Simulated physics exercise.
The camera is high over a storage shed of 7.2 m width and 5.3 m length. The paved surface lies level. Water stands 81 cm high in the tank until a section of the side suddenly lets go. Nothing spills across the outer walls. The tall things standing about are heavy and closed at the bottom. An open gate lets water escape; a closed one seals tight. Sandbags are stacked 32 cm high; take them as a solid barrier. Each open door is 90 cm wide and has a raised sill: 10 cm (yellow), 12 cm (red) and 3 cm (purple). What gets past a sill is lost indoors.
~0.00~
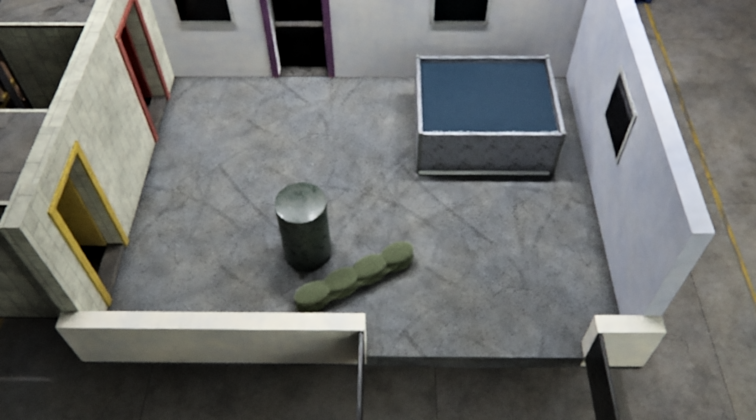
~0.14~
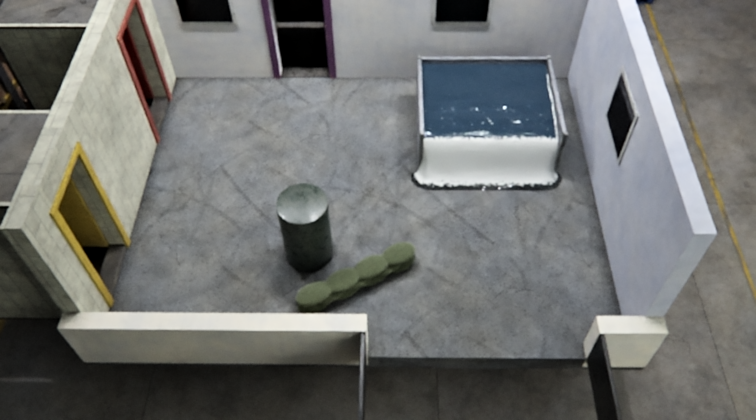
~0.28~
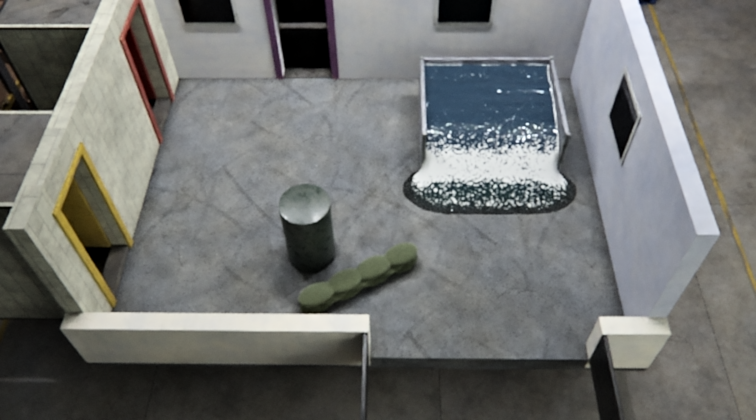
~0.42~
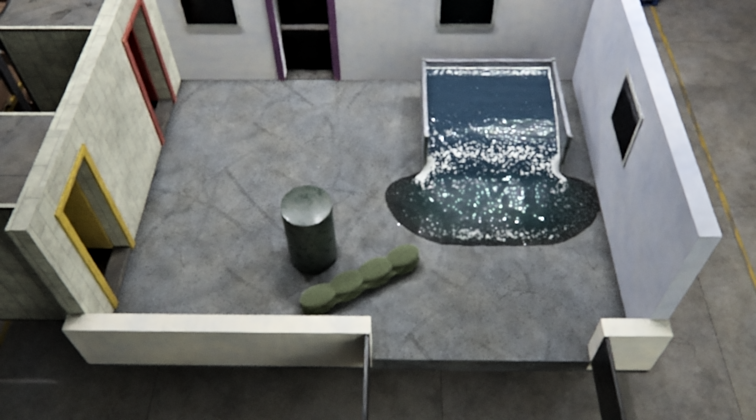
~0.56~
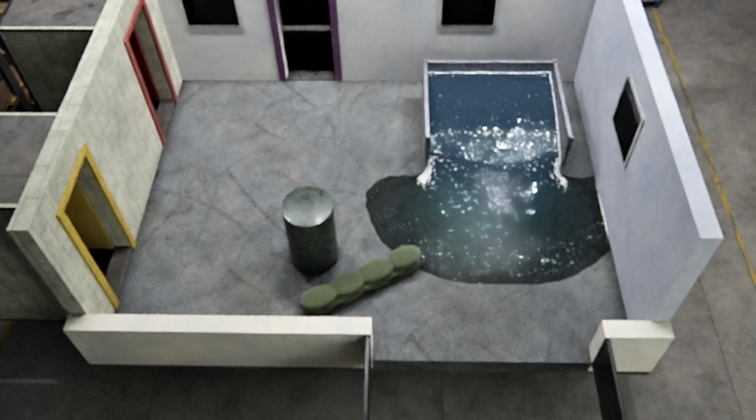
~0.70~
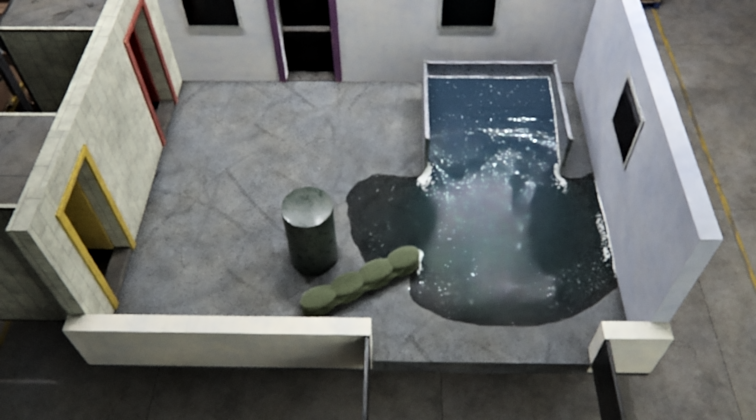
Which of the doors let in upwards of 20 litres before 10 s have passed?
Door by door: At the yellow door it keeps below the limit; at the red door it does not reach the limit; at the purple door it stays under the limit.
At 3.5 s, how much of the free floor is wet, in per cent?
About 50 per cent.
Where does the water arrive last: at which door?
Last comes the red one.
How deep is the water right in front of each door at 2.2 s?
Depths in cm: Yellow 0, red 0, purple 0.
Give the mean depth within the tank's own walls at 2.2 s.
About 19 cm.
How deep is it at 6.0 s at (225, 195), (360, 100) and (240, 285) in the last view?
Roughly 1, 1 and 1 cm, in turn.
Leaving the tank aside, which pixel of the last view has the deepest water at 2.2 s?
Near (624, 348).
After 1.4 s water covers 35 % of the floor and is deepest (48 cm) near (624, 348); yellow door not reached, red door not reached, purple door not reached.
After 2.2 s water covers 40 % of the floor and is deepest (41 cm) near (624, 348); yellow door not reached, red door not reached, purple door not reached.
After 3.5 s water covers 50 % of the floor and is deepest (18 cm) near (475, 322); yellow door 7 cm at the sill, 0 L in, red door not reached, purple door not reached.
After 6.0 s water covers 60 % of the floor and is deepest (8 cm) near (344, 332); yellow door 4 cm at the sill, 0 L in, red door not reached, purple door 2 cm at the sill, 0 L in.
After 10.0 s water covers 90 % of the floor and is deepest (4 cm) near (174, 110); yellow door 3 cm at the sill, 0 L in, red door 3 cm at the sill, 0 L in, purple door 2 cm at the sill, 0 L in.
